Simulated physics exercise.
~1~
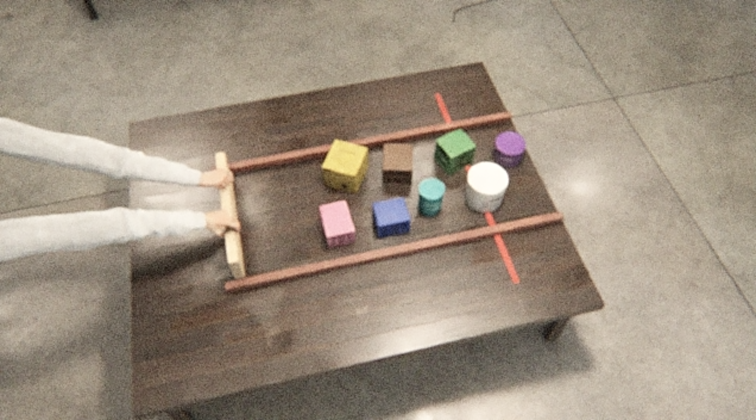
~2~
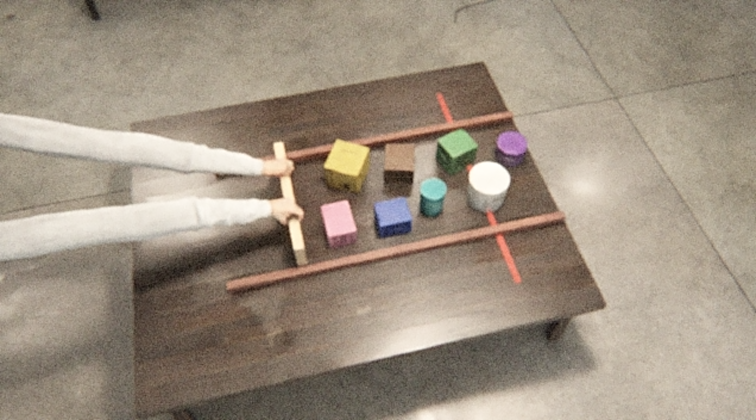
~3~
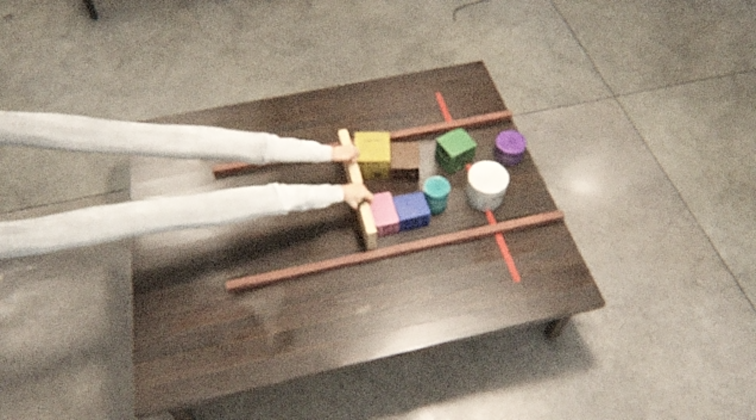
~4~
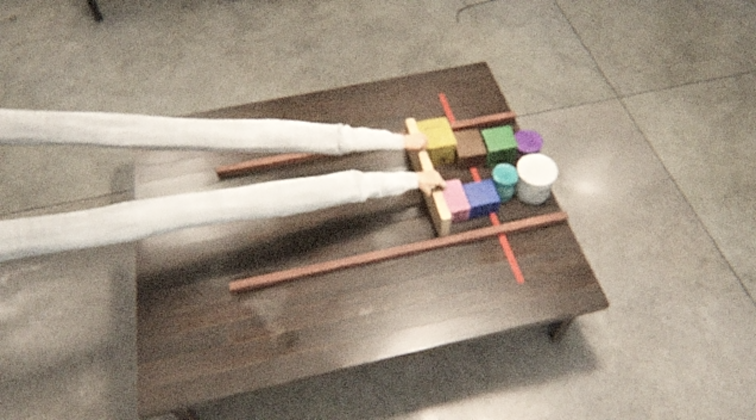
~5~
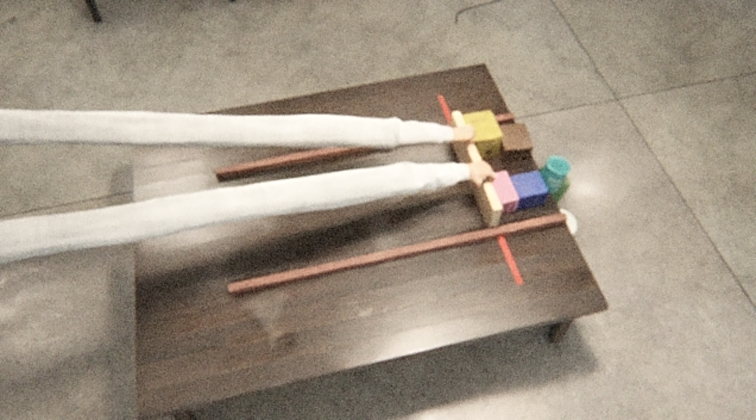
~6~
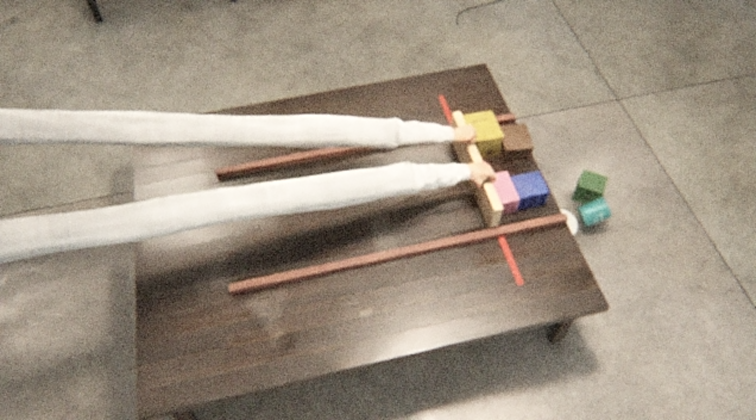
Two pale arms pushed a plank rightward along a dark wooden table between two rails, gathering up colorful blocks and pails until the plank stopped near the red tape, with four items over the edge and the yellow, brown, pink and blue blocks still aboard.
